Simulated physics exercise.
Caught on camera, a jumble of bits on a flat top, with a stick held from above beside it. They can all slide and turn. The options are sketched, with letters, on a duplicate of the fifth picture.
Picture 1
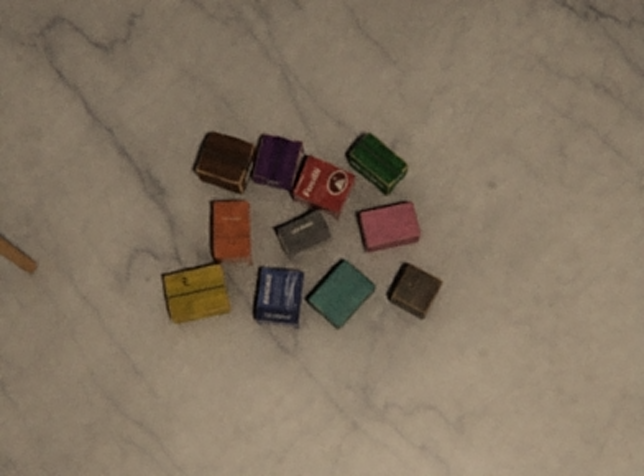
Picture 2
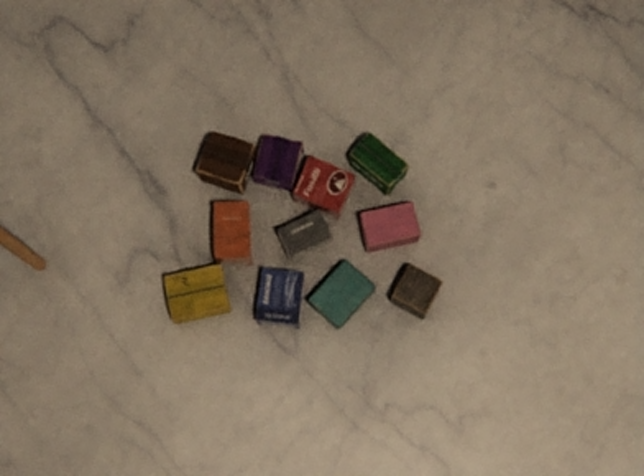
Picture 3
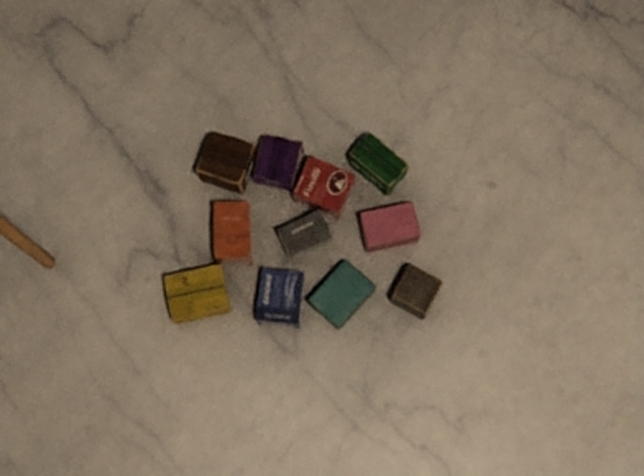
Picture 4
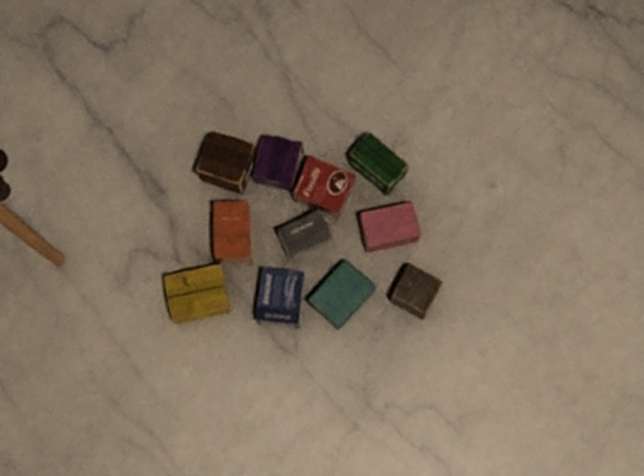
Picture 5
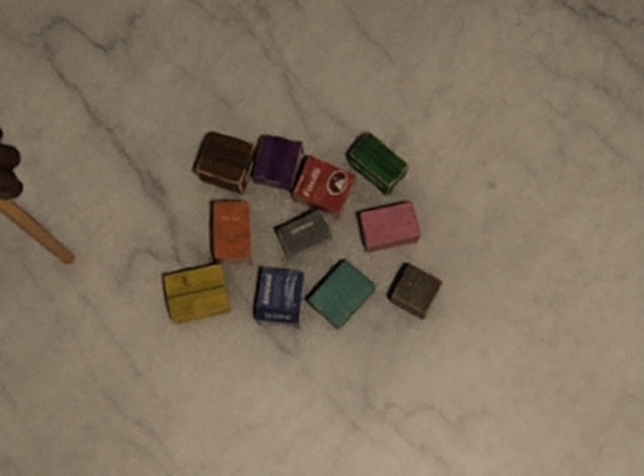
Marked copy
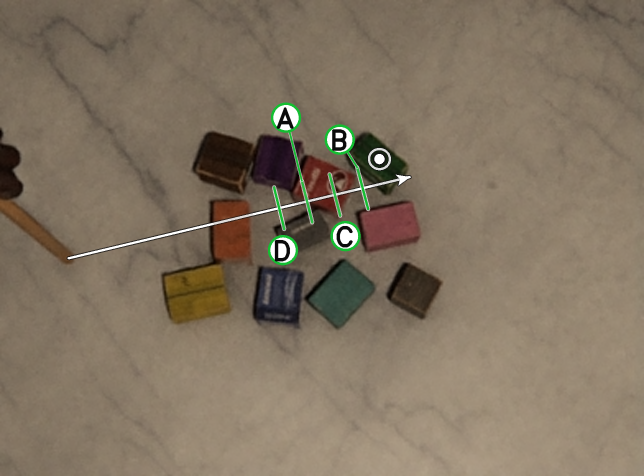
On a marble surface, a hand moves a stick in from the left beside still, colourful blocks.
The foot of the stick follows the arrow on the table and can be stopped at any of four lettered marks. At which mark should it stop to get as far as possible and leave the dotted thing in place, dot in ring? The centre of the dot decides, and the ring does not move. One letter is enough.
All is well up to A.
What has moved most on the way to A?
It is the orange packet.
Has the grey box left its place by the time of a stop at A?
By then, yes.
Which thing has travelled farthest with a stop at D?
The orange packet has gone farthest.
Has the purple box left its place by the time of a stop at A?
No.
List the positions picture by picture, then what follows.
Green box (378, 164); pink block (389, 228); red packet (324, 188), in the first frame.
Red packet (324, 188); grey box (306, 237), in the second frame.
Brown box (227, 163); purple box (279, 163), in the third frame.
Turquoise block (342, 296); orange packet (234, 234), in the fourth frame.
Yellow box (198, 294); blue box (281, 298); black block (417, 292), in the fifth frame.
On the marked copy, A at (307, 202); B at (363, 188); C at (335, 194); D at (279, 208); the arrow from (69, 258) to (410, 177); the white dot at (379, 159).
Following A. Soon after the start, foot of the stick (155, 239).
Later, foot of the stick (241, 218); orange packet (253, 236).
In the end, foot of the stick (307, 202); orange packet (260, 238); grey box (314, 245); the dot is still in its ring.
As for the rest, B shifts the dotted thing to (409, 132); C shifts the dotted thing to (394, 151); D keeps the dot in but is short.
